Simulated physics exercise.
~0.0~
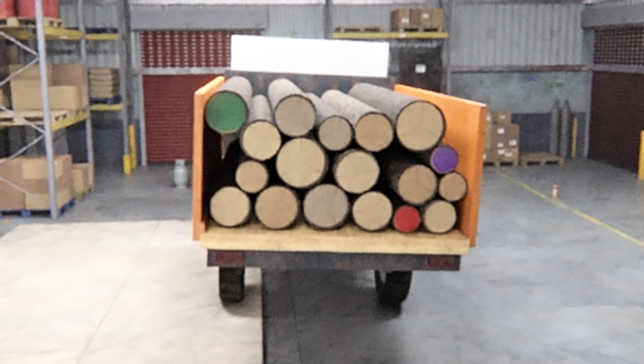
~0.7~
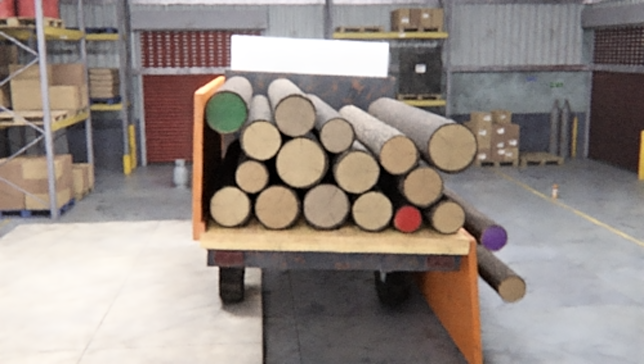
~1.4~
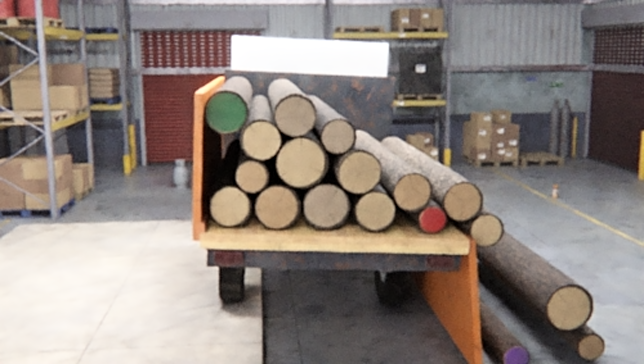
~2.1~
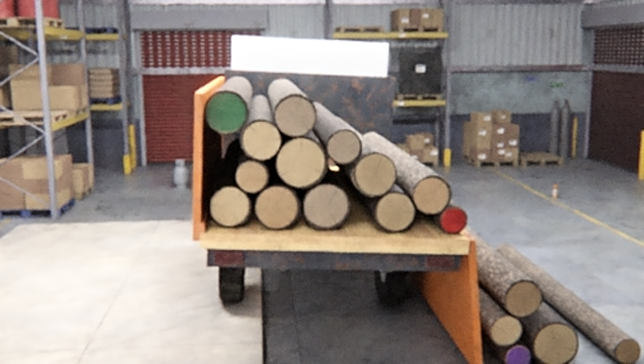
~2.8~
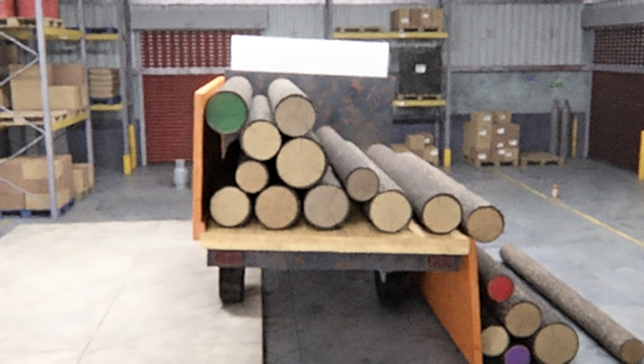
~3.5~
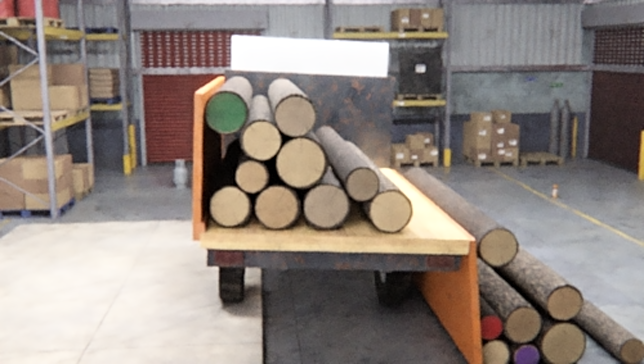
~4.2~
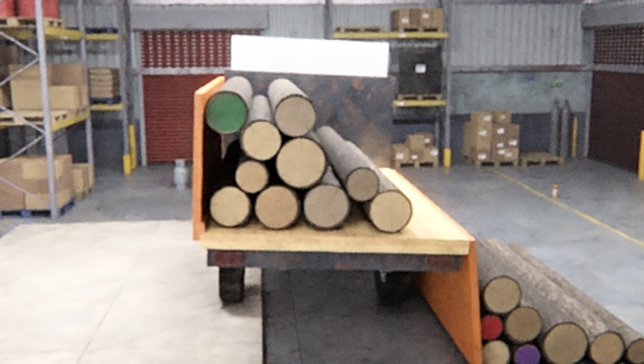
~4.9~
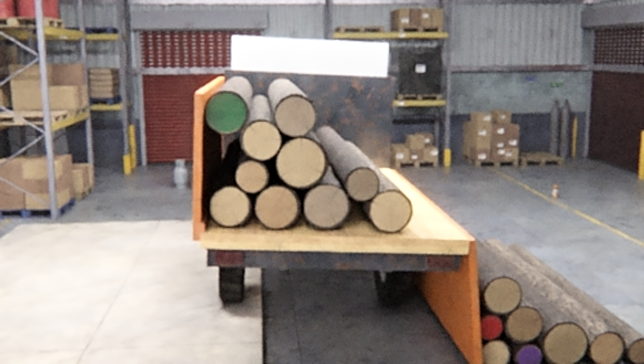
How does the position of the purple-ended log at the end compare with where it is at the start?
At the start it is up in the stack on the right side of the flatbed, and by the end it lies lower and farther right, on the floor among the fallen logs beyond the lowered board.
